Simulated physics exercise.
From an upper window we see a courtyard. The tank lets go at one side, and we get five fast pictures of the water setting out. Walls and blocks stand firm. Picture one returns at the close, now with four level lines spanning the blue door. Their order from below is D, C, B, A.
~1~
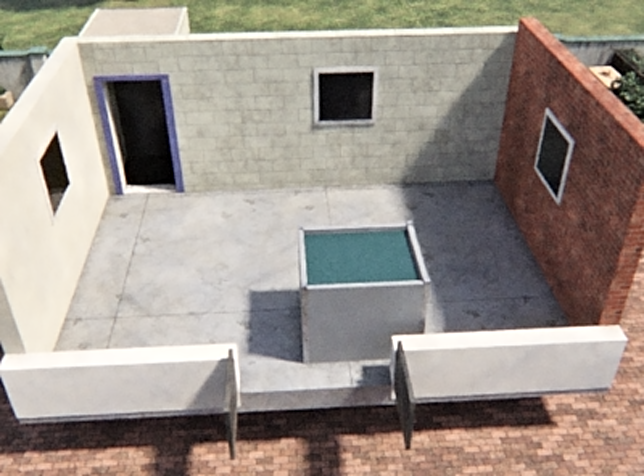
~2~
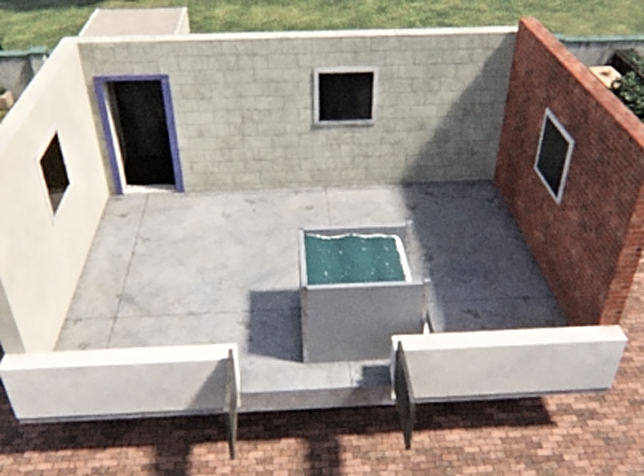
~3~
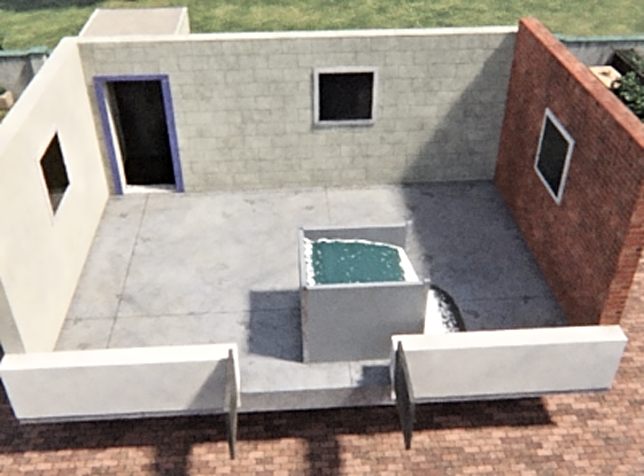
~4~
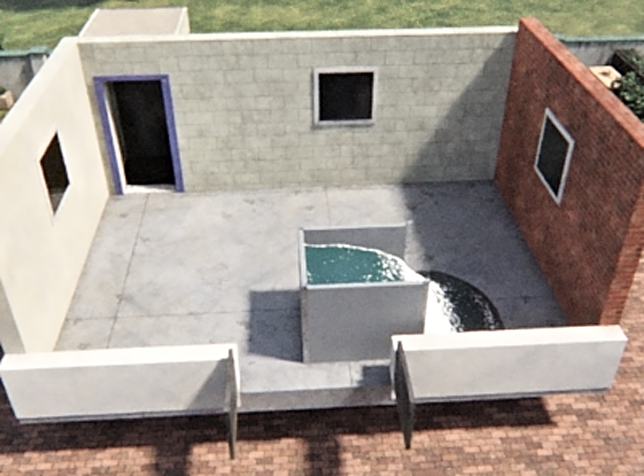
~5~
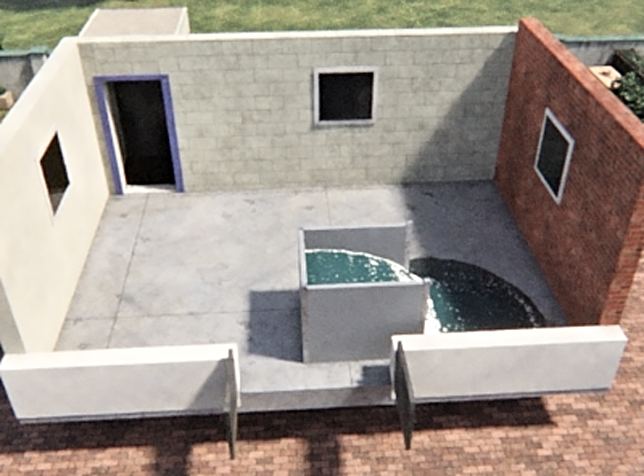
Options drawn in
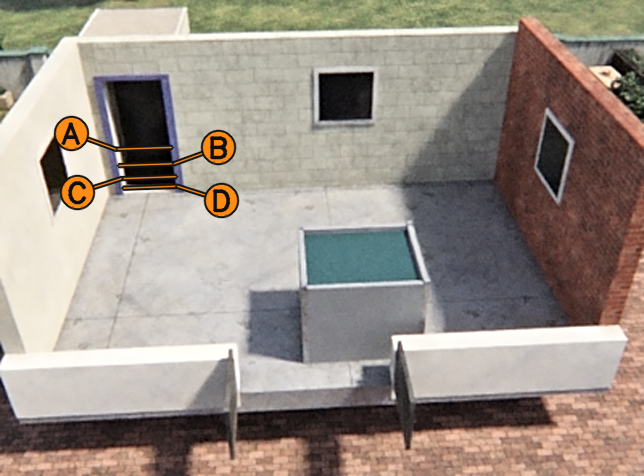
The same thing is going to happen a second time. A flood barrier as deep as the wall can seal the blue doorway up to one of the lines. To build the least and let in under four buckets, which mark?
The limit is D.
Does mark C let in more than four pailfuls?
No.
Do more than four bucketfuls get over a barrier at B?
No, not at all.
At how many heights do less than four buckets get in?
All of them.
On the marked copy, A at (143, 148); B at (146, 164); C at (148, 177); D at (150, 187); from the bottom up D, C, B, A.
If A is chosen, nothing gets over.
If B is chosen, nothing gets over.
If C is chosen, nothing gets over.
If D is chosen, a splash gets over, under a bucket.
